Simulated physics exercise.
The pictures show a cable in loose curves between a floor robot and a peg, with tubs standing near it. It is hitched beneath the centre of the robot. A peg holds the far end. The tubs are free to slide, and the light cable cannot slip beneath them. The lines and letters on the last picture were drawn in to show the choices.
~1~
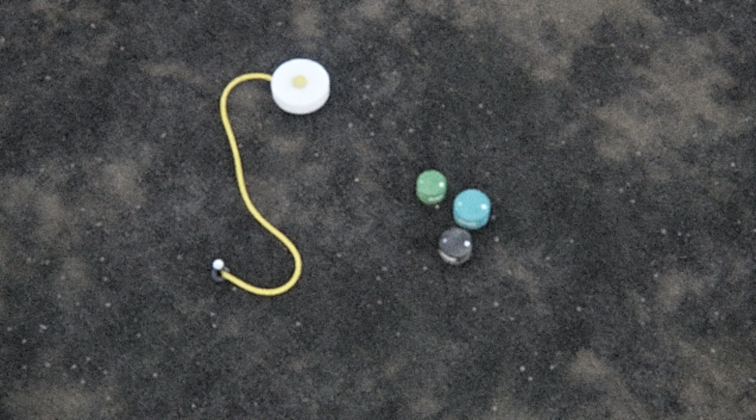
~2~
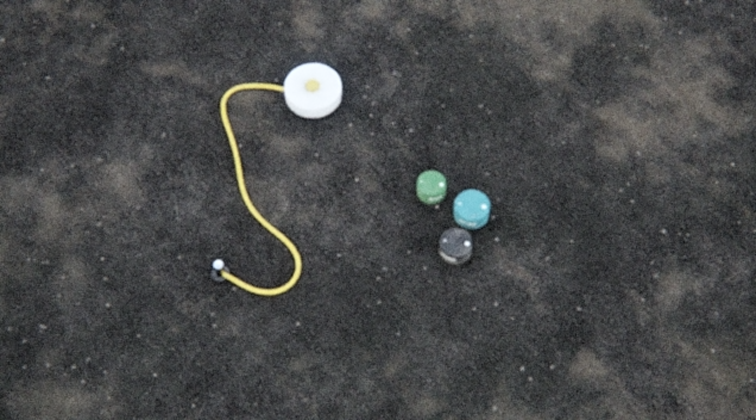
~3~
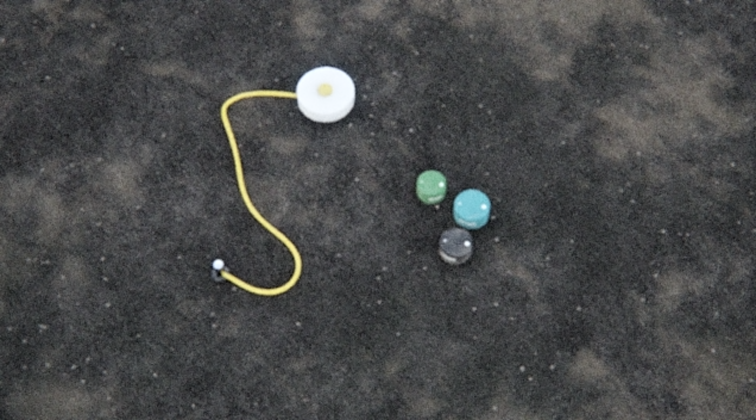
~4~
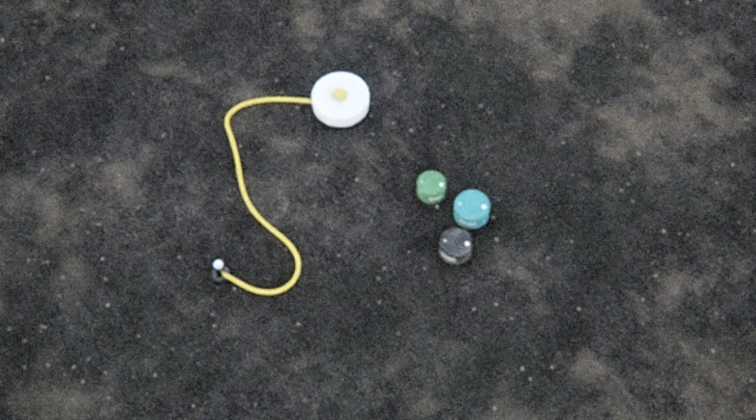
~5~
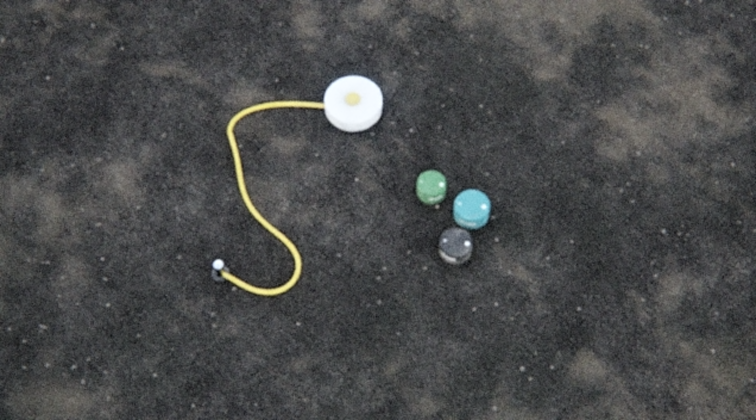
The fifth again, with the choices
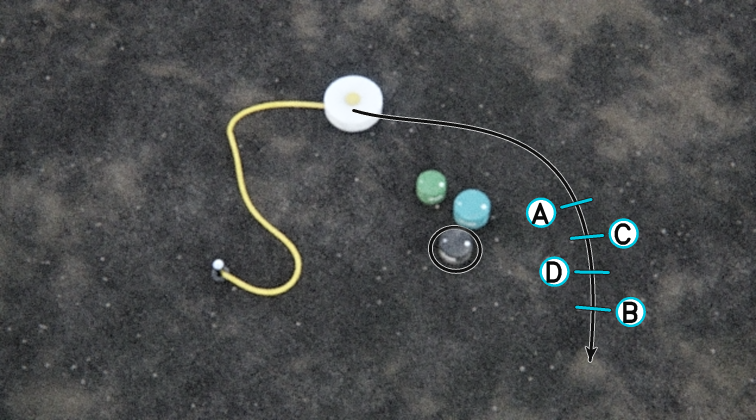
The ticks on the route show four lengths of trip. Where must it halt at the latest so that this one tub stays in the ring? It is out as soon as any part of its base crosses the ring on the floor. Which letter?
B is the last safe stop.
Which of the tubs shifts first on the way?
The green tub.
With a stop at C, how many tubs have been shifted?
The count is none.
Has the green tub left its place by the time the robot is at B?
Yes.
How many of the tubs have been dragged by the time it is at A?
The count is none.
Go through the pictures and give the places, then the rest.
The first frame shows peg (220, 269); turquoise tub (472, 209); green tub (431, 187).
The second frame shows robot (313, 92); peg (220, 269).
The third frame shows robot (326, 96); green tub (431, 187).
The fourth frame shows robot (341, 101); peg (220, 269).
The fifth frame shows robot (353, 105); green tub (431, 187); black tub (456, 246); peg (220, 269).
On the marked copy, A at (576, 203); B at (593, 309); C at (587, 237); D at (592, 272); the ring at (455, 249); the route from (354, 110) via (555, 170) to (590, 360).
With B. Early on, robot (481, 124); black tub (456, 246).
Further on, robot (579, 200); black tub (456, 246).
At the end, robot (595, 304); turquoise tub (469, 217); green tub (437, 214); black tub (456, 246); the black tub is still in its ring.
As for the rest, A is safe but short; C is safe but short; D is safe but short.
